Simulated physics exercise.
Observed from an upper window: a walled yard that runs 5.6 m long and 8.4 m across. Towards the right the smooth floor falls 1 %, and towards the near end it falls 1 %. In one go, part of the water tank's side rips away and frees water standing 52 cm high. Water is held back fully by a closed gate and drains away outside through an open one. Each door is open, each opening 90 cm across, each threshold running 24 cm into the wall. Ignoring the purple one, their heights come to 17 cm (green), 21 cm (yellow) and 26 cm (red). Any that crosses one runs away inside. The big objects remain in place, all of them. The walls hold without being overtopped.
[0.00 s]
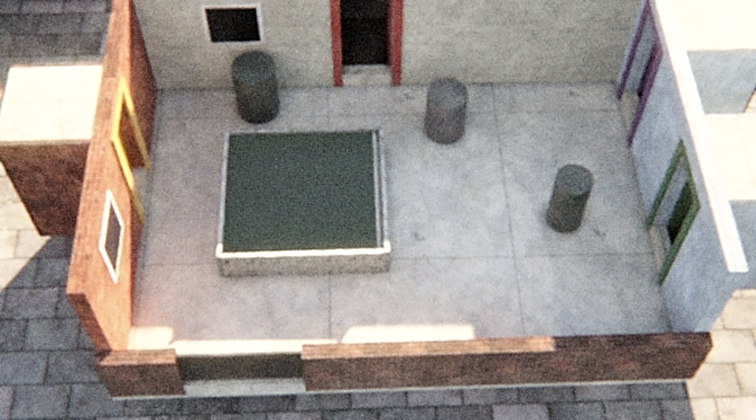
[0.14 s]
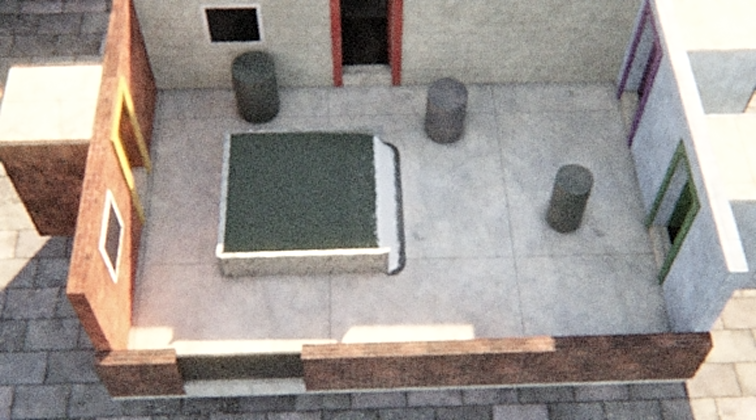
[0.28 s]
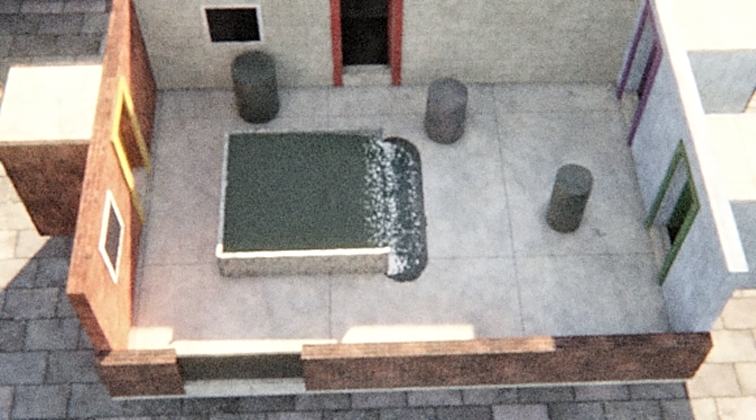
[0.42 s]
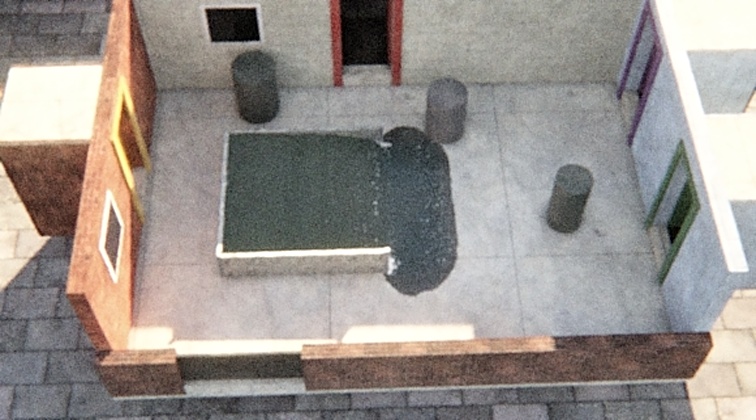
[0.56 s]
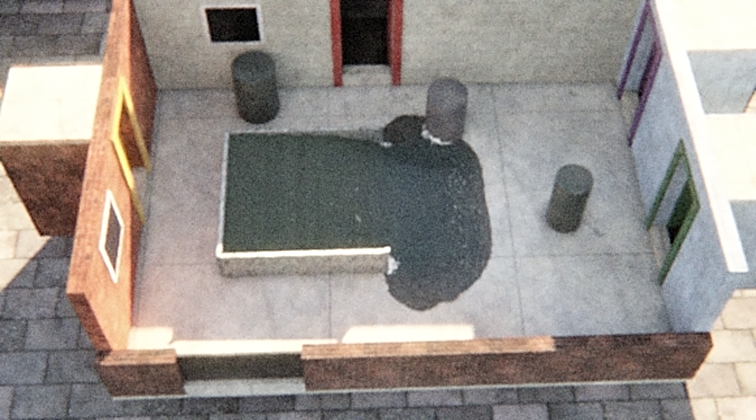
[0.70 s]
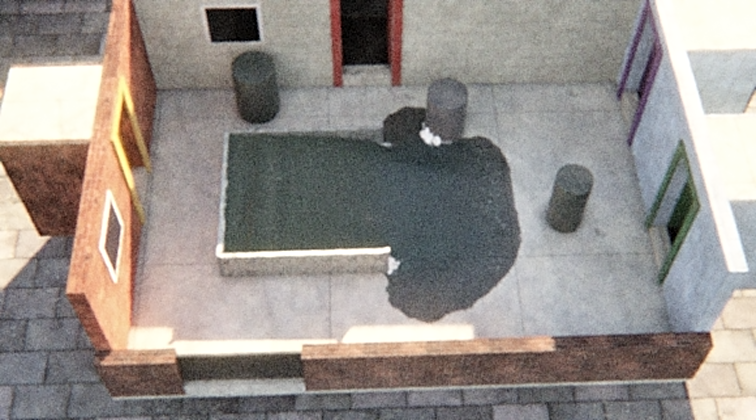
Dark water bursts through the right side of a low, pale-walled tank, foams at the gap, and spreads in a widening rounded sheet over the grey floor, wrapping the base of the middle pillar. The walled yard is seen from high above, the view staying still. Three dark pillars stand around the tank, with a yellow-framed opening left, a red doorway behind, and purple and green ones right.
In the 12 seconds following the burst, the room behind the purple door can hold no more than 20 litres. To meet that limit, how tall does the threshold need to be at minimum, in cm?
At least 20 cm or so.
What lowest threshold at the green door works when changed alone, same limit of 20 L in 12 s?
Door green, min height approx. 19 cm.
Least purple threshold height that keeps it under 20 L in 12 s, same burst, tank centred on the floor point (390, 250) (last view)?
Roughly 19 cm is needed.
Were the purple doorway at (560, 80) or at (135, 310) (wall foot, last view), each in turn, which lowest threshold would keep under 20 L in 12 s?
12.5 and 6.5 cm.
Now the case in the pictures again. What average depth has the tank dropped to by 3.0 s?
About 15 centimetres on average.
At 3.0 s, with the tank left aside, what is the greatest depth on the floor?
About 40 cm at most.
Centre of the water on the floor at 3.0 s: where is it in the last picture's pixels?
Around (472, 212).
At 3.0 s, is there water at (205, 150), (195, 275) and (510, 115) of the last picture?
So the three spots come out spared, spared, swamped, in that order.
After 1.4 s water covers 35 % of the floor, deepest (29 cm) near (543, 213); it has not reached the purple door.
After 3.0 s water covers 55 % of the floor, deepest (40 cm) near (671, 358); 23 cm at the purple door, 0 litres in over its 27 cm threshold.
After 12.0 s water covers 100 % of the floor, deepest (14 cm) near (671, 358); 8 cm at the purple door, 1 litre in over its 27 cm threshold.
At the purple door as built, the water arrived by 1.9 s and peaked near 25 cm at 3.8 s.
Run again over the same 12 s with other heights there, 41 litres in over 17 cm, 7 litres over 22.5 cm. The limit of 20 litres is kept from about 20 cm up.
